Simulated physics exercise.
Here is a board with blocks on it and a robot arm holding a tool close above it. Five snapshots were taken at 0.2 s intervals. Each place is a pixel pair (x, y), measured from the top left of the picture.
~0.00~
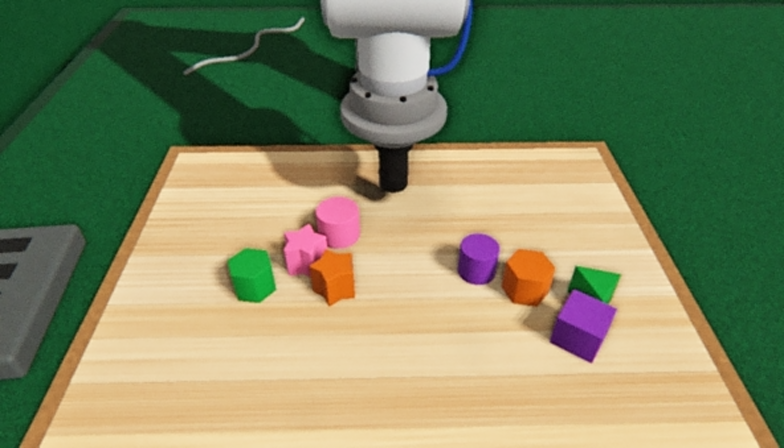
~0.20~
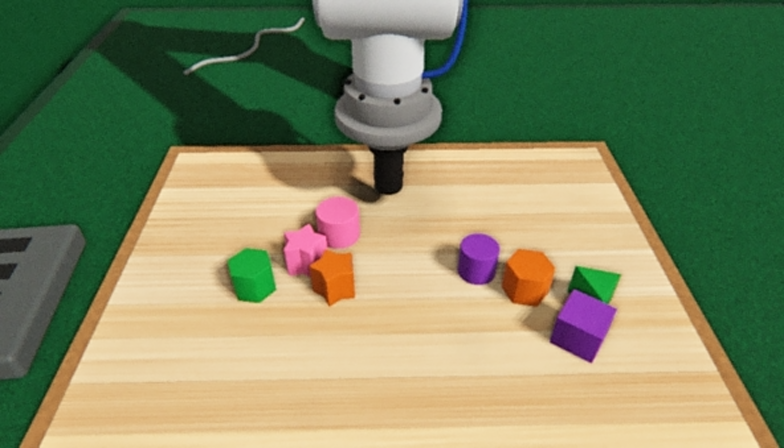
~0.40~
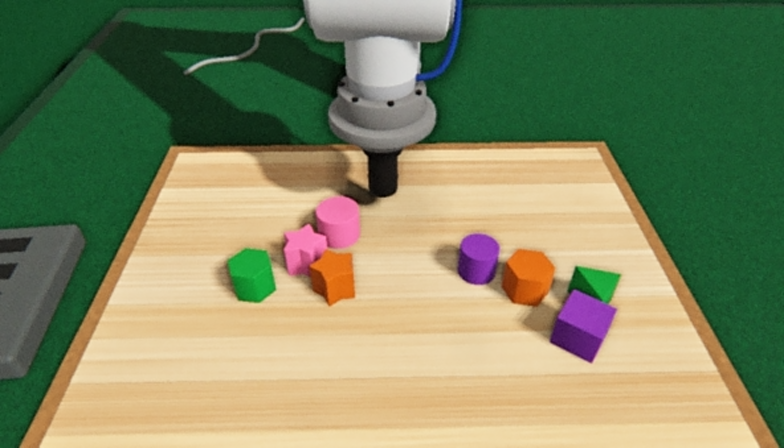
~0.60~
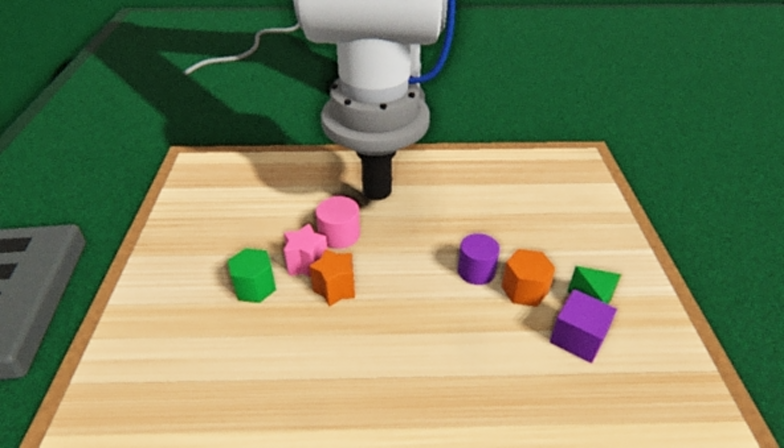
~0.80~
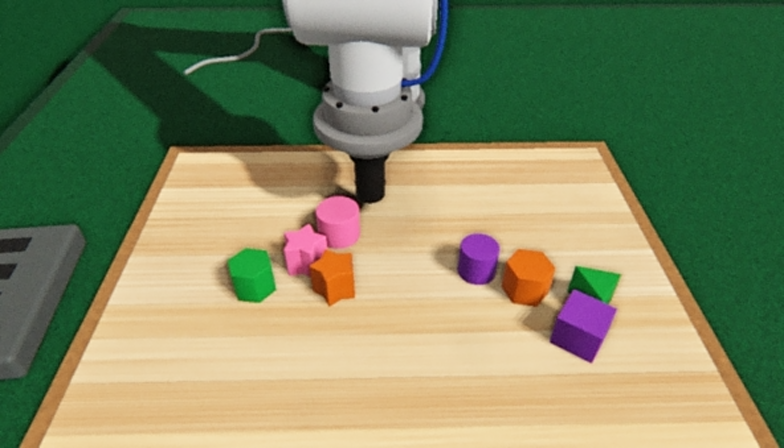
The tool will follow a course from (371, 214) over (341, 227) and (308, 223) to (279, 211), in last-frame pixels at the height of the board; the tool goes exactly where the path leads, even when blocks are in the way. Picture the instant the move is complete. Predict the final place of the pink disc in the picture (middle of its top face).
The middle of its upper face will lie at (296, 224).
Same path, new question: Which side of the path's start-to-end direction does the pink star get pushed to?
To the left.
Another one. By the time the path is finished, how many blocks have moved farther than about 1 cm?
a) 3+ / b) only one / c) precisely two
Correct choice: C.
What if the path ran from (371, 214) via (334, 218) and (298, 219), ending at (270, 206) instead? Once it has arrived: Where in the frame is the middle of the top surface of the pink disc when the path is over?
At the end it should sit near (315, 218).
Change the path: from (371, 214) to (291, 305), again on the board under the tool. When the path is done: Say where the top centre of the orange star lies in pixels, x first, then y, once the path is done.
Its top middle is near (325, 281).
What follows on the original path. One third of the way, tool at (339, 209); pink star at (294, 245), turned 25° anticlockwise; pink disc at (313, 221).
Two thirds of the way, tool at (305, 204); pink star at (290, 251), turned 40° anticlockwise; pink disc at (296, 224).
At the end, tool at (276, 193); pink star at (290, 251), turned 40° anticlockwise; orange star unmoved; pink disc at (296, 224).
